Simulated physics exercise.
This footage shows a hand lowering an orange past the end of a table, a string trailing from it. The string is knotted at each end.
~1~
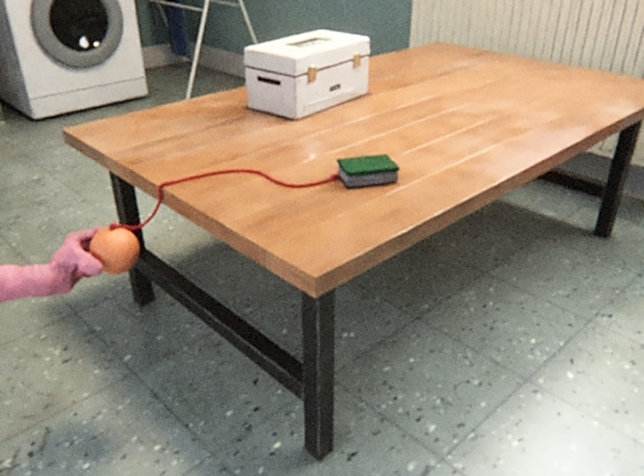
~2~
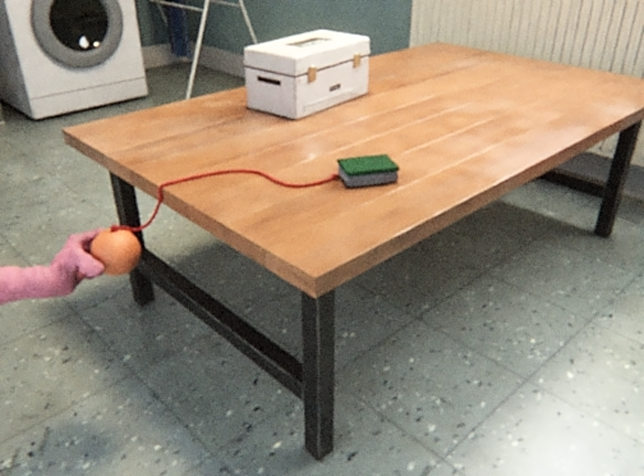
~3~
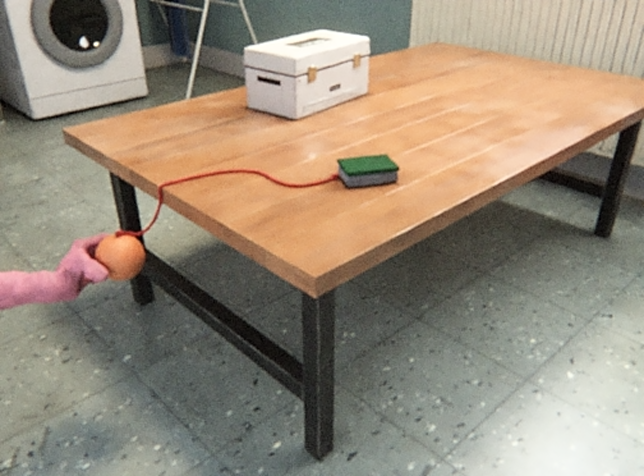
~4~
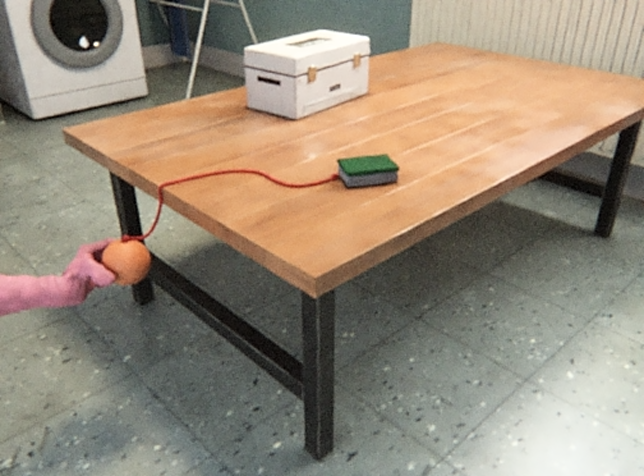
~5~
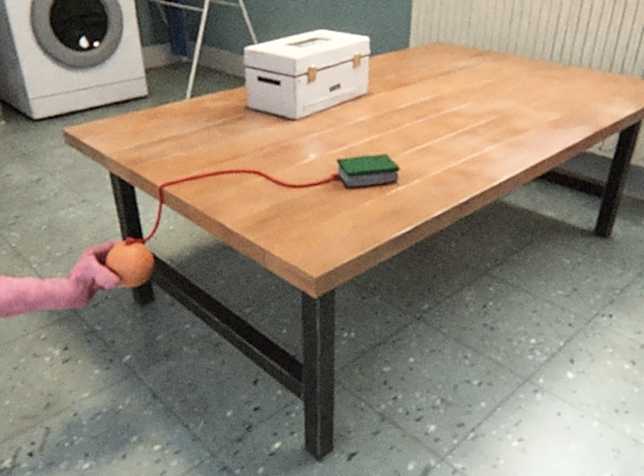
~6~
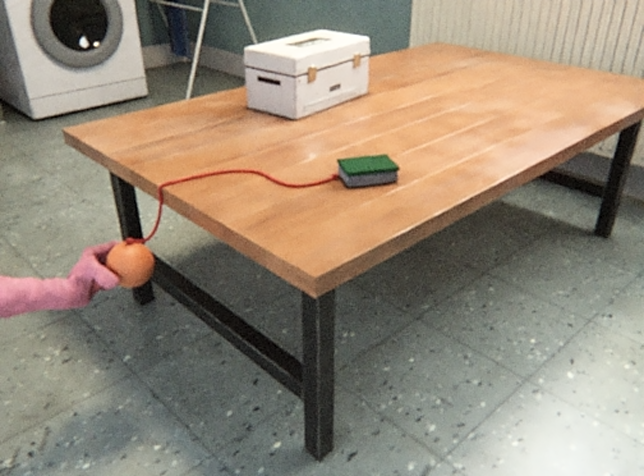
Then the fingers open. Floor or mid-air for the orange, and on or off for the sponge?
Well, the orange falls all the way; as for the sponge, it tumbles off after it.
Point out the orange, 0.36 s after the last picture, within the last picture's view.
By then you'd find it at pixel (160, 387).
Then, 0.36 s after the last picture, orange on the floor near (160, 387); toolbox unmoved; sponge tugged along near (214, 182).
Then, 0.66 s after the last picture, orange on the floor near (172, 386); toolbox unmoved; sponge down on the floor.
At rest, orange on the floor near (175, 384); toolbox unmoved; sponge down on the floor. The orange lands on the floor and the sponge follows it down.
